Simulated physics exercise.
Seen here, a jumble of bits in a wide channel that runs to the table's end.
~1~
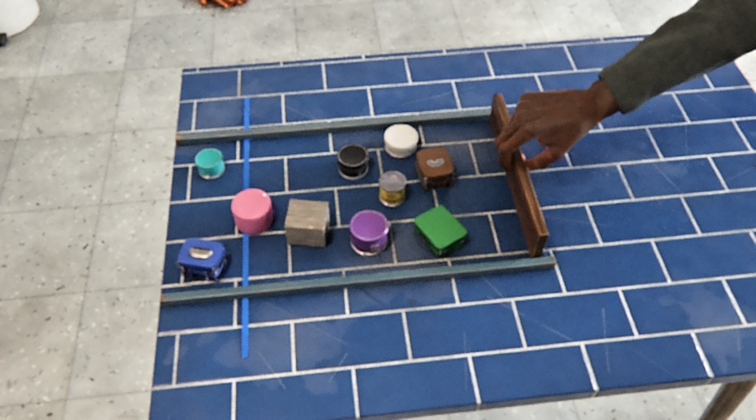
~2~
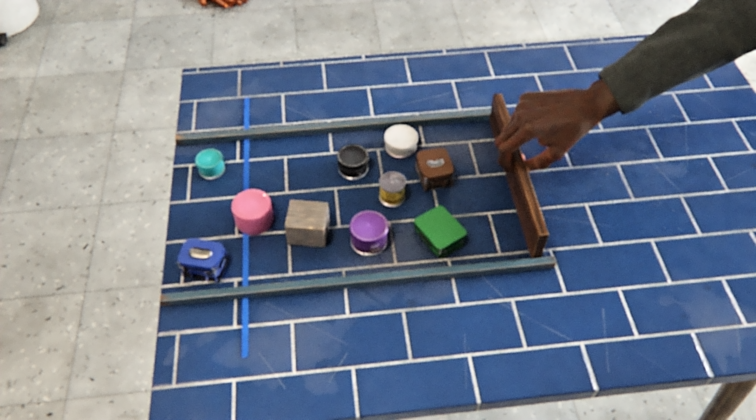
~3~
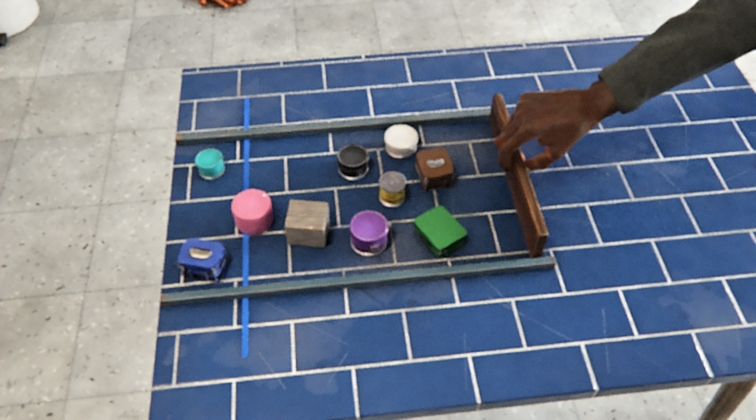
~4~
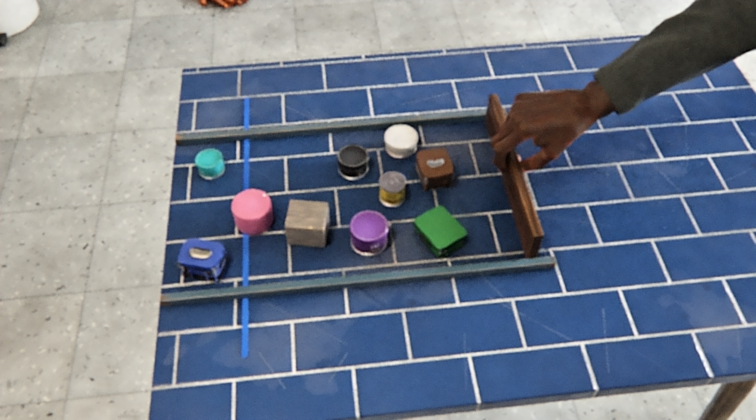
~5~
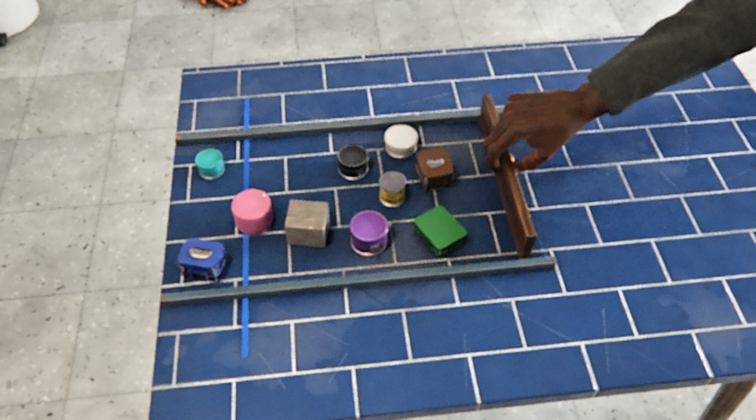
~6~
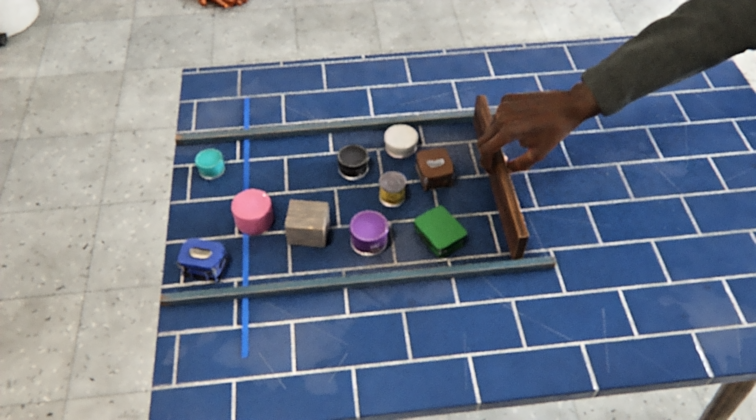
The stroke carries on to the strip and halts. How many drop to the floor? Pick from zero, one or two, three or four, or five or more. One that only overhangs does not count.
As it turns out, the number that fall off is one or two.
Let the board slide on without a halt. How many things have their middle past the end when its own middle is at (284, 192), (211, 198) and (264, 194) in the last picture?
It would be 0, 6 and 0.
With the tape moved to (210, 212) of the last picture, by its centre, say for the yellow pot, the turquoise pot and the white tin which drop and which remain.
The yellow pot is kept, the turquoise pot drops off, the white tin holds on.
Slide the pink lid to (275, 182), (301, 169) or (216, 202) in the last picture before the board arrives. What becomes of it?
In turn it stays on; survives; survives.
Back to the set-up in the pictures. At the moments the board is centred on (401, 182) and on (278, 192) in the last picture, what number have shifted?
By then 6, and 10.
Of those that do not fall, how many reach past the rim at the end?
1 of them.
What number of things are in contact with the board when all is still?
4 of them.
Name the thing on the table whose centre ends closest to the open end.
It is the turquoise pot.
Soon after, none off yet; blue case at rest near (203, 260); turquoise pot at rest near (210, 164); pink lid at rest near (253, 212).
By the end, the number that fall off is one or two; fallen, blue case.
